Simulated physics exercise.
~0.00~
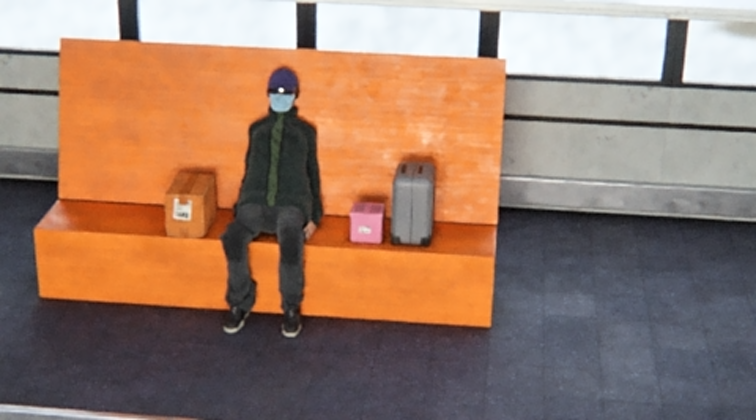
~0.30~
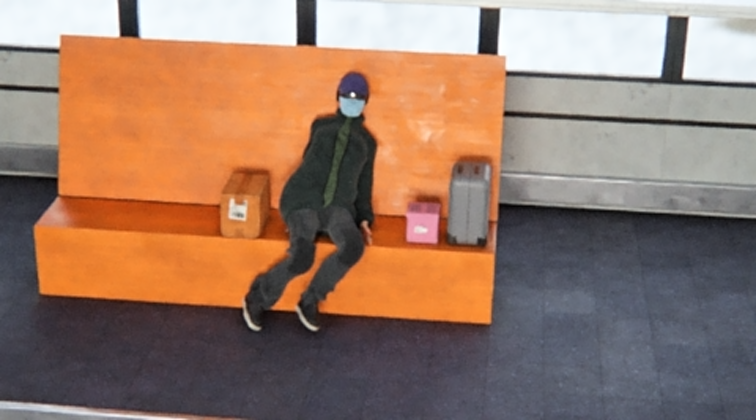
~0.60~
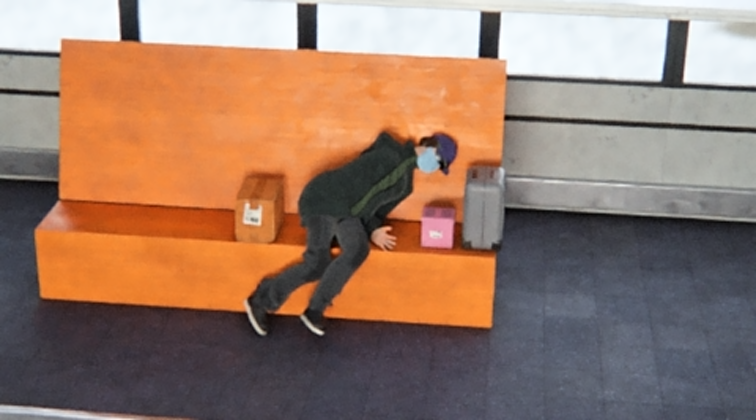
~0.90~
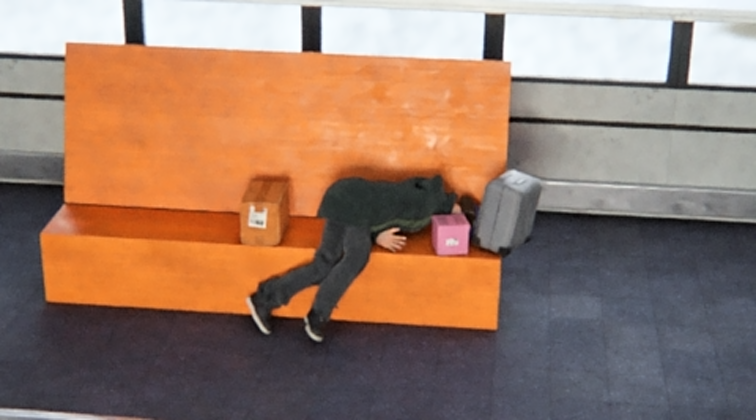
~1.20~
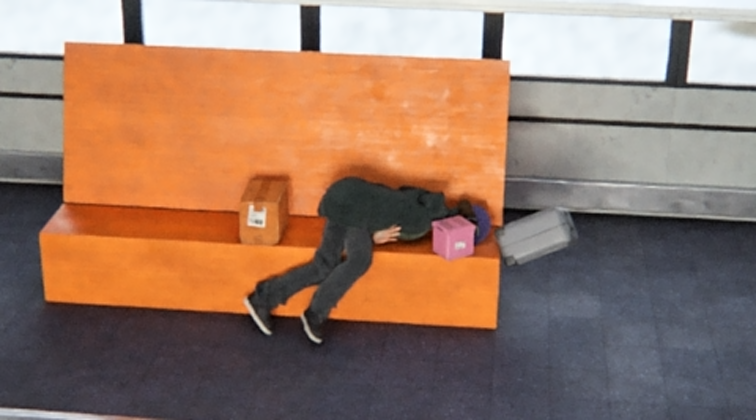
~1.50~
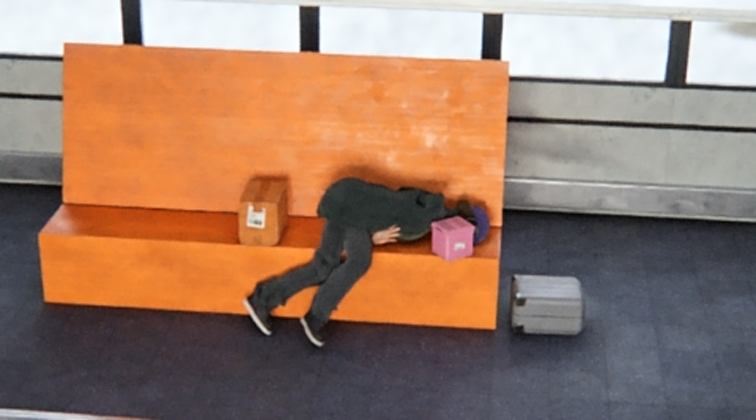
A seated person slides right and slumps sideways, knocking a grey suitcase off the orange bench.
